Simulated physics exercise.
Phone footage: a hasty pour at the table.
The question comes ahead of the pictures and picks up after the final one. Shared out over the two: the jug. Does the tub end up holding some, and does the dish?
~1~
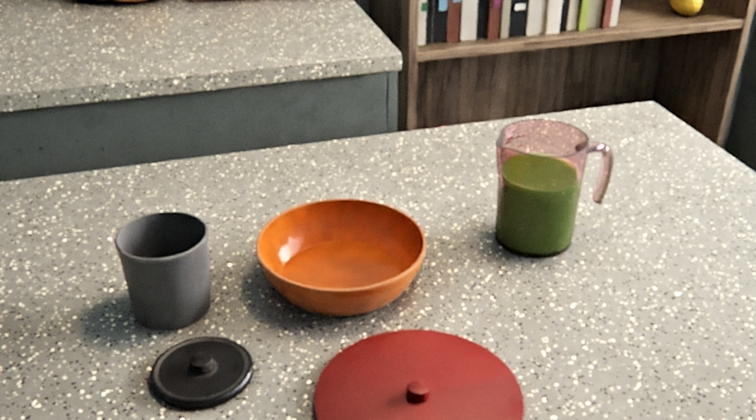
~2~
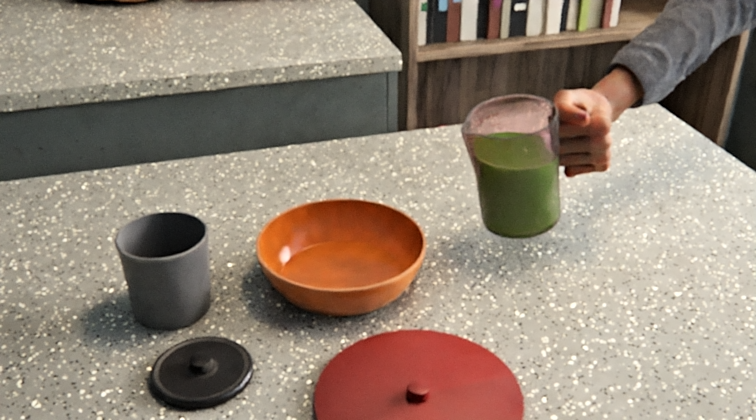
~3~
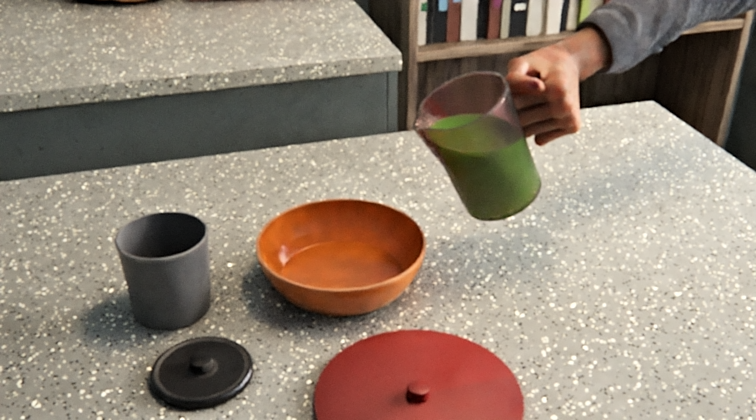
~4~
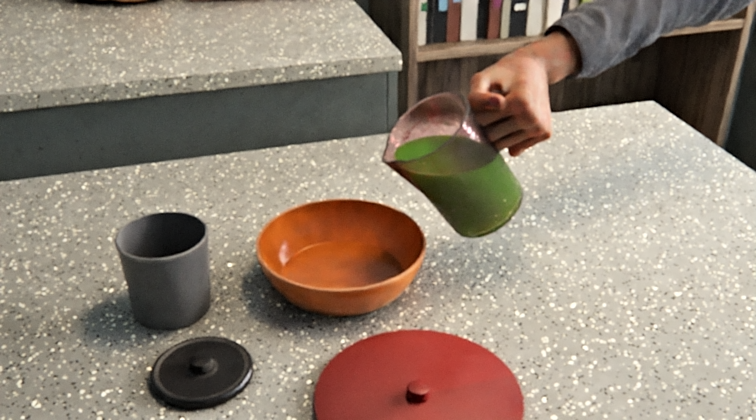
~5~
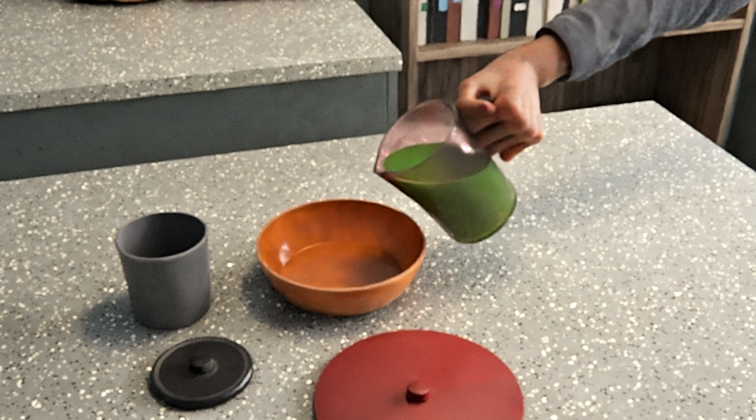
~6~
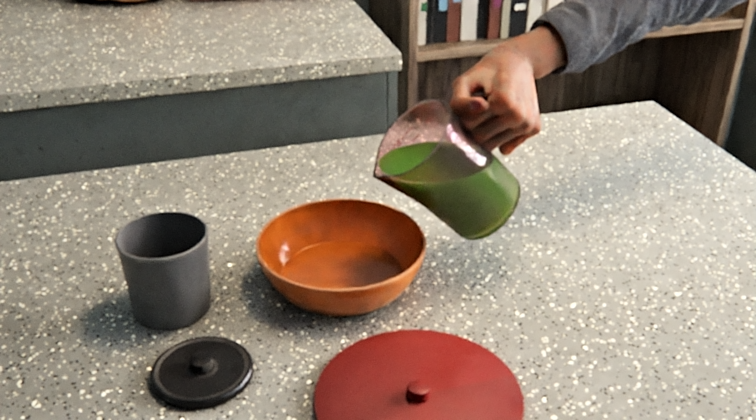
Afterwards the tub holds some, the dish holds some.
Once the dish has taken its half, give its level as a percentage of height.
Near 35 in a hundred.
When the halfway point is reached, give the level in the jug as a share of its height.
I make it close to 35 per cent.
Next, the green juice goes into the dish.
After that, the green juice goes into the tub.
Finally, the dish has its share inside; the tub has its share inside.
